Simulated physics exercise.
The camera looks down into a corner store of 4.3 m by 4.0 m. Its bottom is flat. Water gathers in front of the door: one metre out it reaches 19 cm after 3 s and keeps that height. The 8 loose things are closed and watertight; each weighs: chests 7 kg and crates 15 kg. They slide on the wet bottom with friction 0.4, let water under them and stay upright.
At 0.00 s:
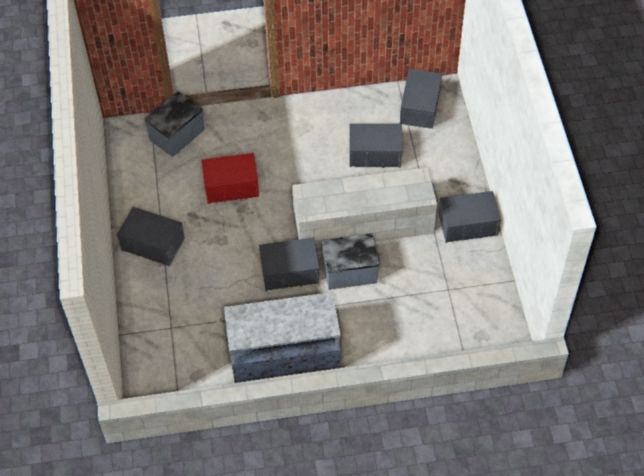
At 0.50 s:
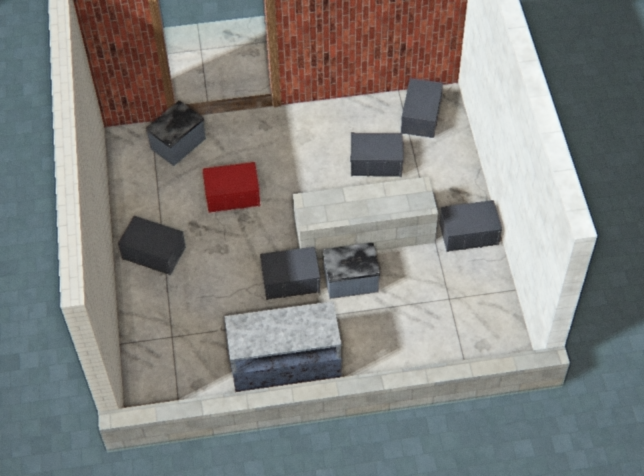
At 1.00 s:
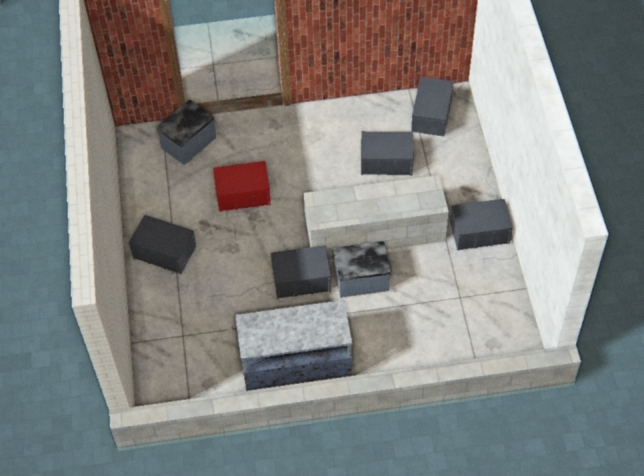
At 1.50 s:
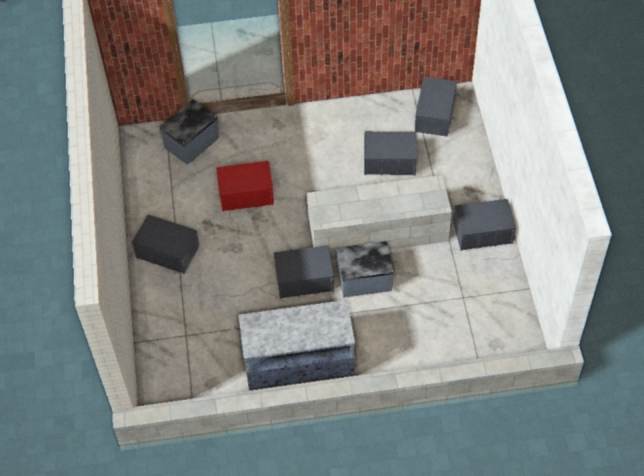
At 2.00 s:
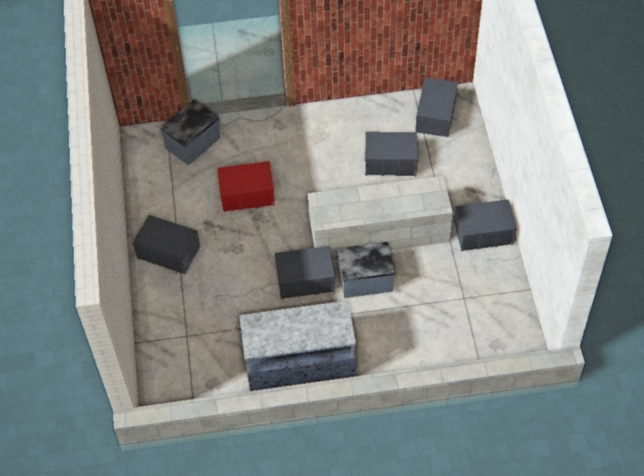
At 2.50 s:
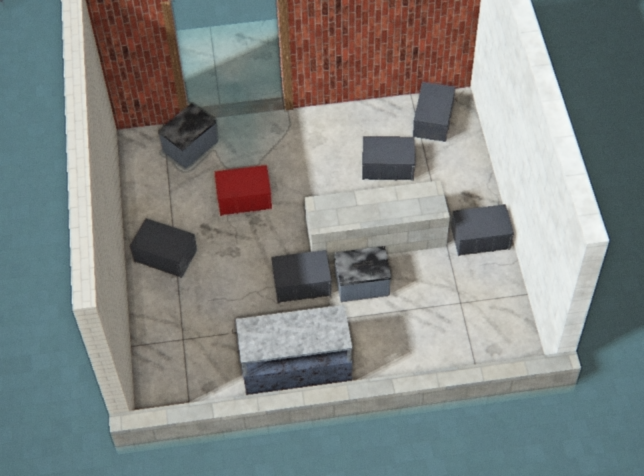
In the video, bluish water covers the grey paving around a roofless, walled room, then a thin, clear sheet spreads inside from the doorway, while the red crate and the grey and dark blocks stay in place.
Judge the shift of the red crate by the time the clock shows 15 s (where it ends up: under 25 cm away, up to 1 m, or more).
The red crate gets carried off.
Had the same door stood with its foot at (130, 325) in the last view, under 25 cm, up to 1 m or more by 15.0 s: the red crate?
In that case the red crate is nudged along.
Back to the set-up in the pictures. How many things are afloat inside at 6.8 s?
I count 3.
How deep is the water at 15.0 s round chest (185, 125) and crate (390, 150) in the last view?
About 8 and 8 cm.
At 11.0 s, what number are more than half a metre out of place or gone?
I count 5.
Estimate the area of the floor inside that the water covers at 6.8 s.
About 12 m2.
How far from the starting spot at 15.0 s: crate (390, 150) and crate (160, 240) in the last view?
In that order: 40 cm, 100 cm.
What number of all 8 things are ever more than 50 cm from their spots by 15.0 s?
That makes 7.
After 3.5 s the red crate is near (244, 196), 0.2 m from its start, aground; 0 afloat.
After 6.8 s the red crate is near (212, 376), 2.5 m from its start, afloat; 3 afloat.
After 11.0 s the red crate is near (222, 375), 2.5 m from its start, afloat; 5 afloat.
After 15.0 s the red crate is near (221, 375), 2.5 m from its start, afloat; 8 afloat.
